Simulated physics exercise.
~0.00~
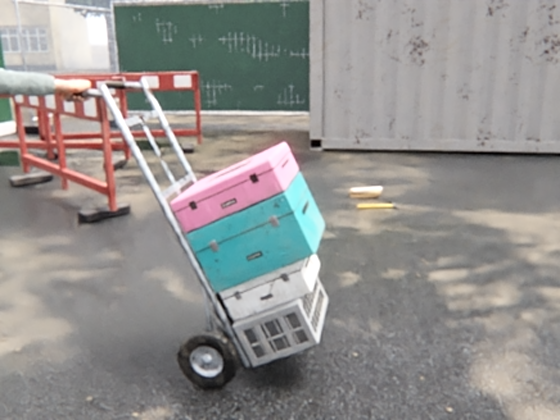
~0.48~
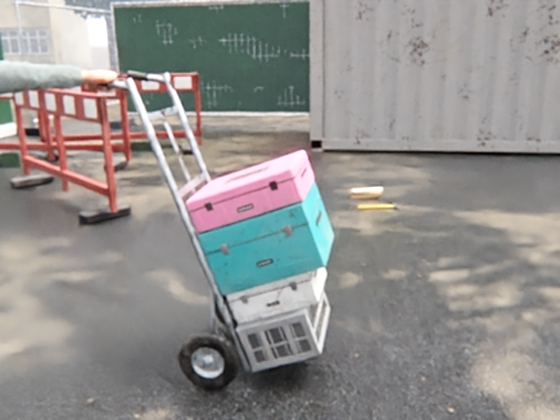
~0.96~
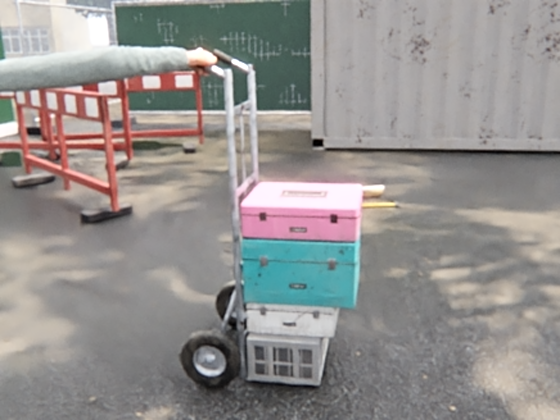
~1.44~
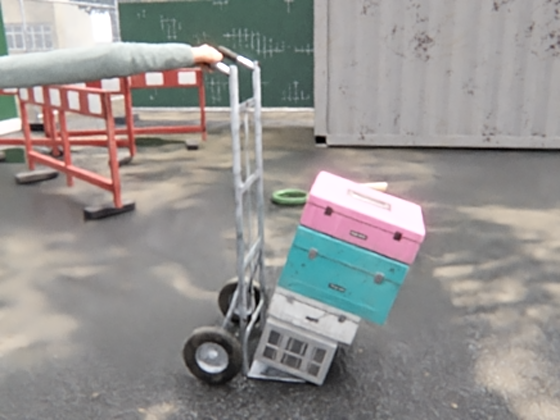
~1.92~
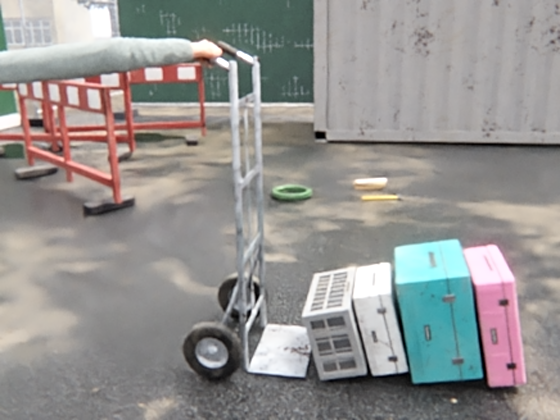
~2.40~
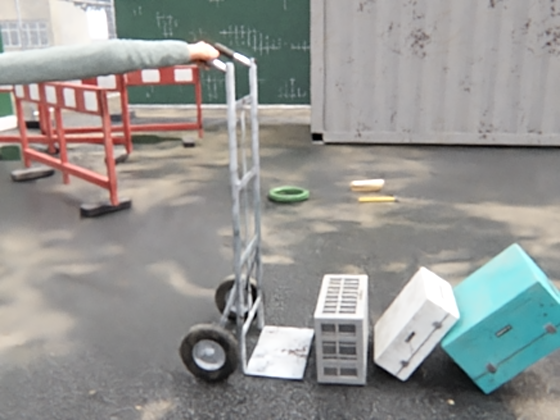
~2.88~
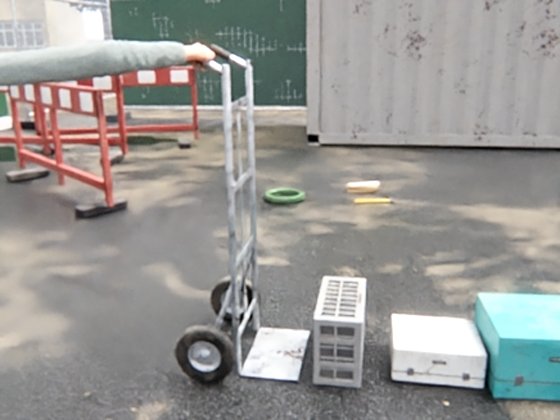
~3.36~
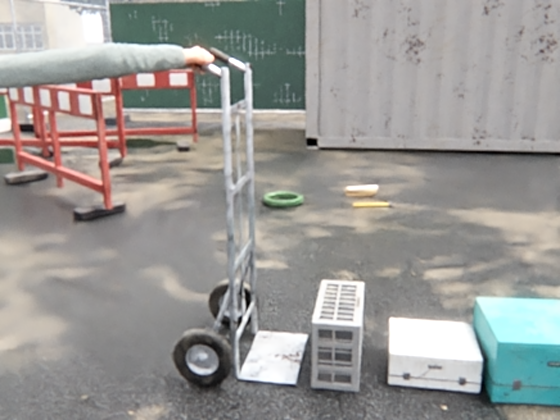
A hand truck leans back toward the left on a dark paved yard, seen from the side by a slightly swaying camera, with red and white barriers, a green wall and a grey container behind. It carries a pink toolbox on top, then a turquoise one, a white one and a grey crate. A sleeved arm at the left swings it upright, and the stack keeps tipping forward to the right. The boxes topple onto the ground in a row, and the pink one leaves view. The crate ends on its side by the plate, the white and turquoise boxes lying beyond.
